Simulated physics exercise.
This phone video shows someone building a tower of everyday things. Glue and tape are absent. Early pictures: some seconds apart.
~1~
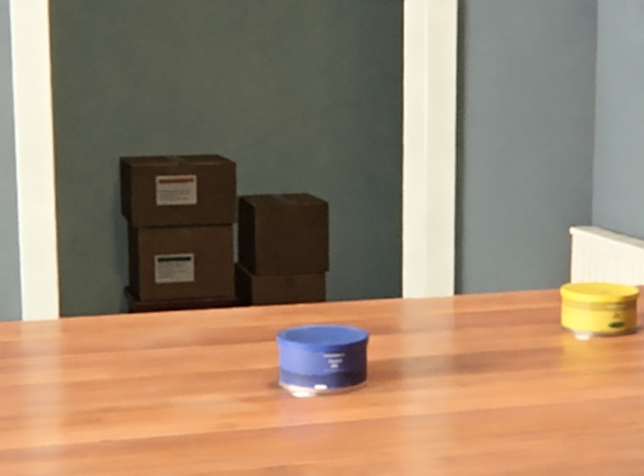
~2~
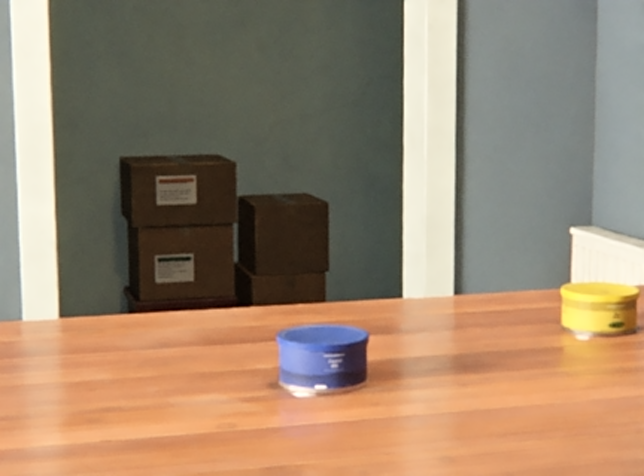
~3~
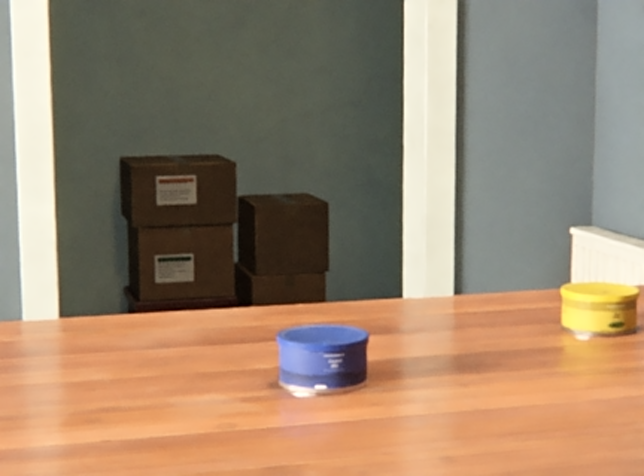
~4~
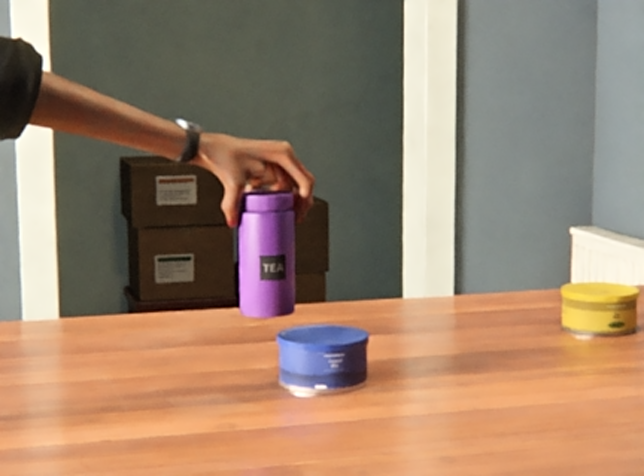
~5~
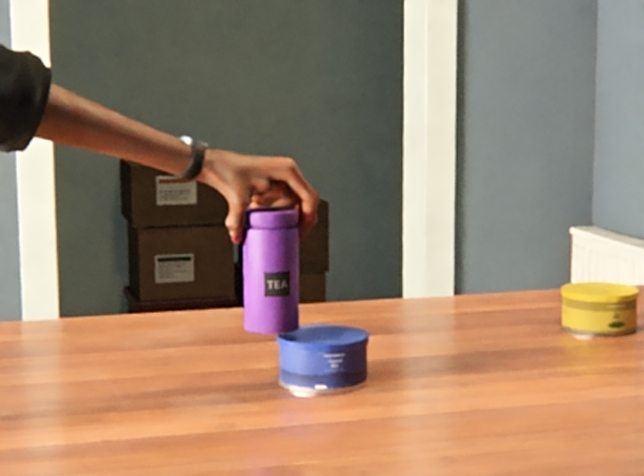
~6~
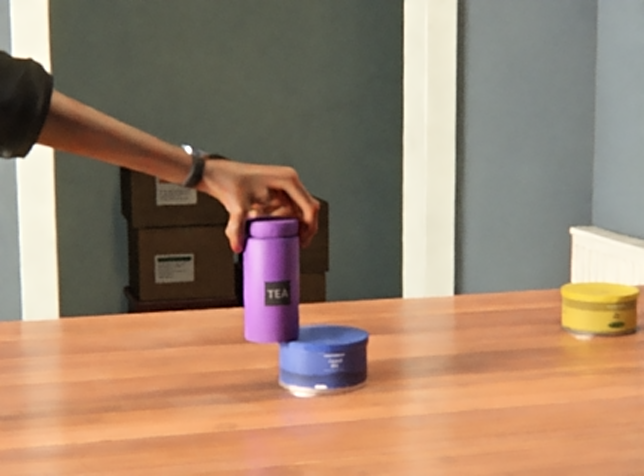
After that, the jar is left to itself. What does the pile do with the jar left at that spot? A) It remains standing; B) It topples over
B.
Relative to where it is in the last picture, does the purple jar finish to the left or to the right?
Toward the left-hand side.
Then, 0.40 s after the last picture, purple jar now fallen.
Then, 0.50 s after the last picture, nothing new.
At rest, fallen, purple jar; the other 2 in place. Seen from the same camera at the end, purple jar near (200, 364). The pile comes apart.
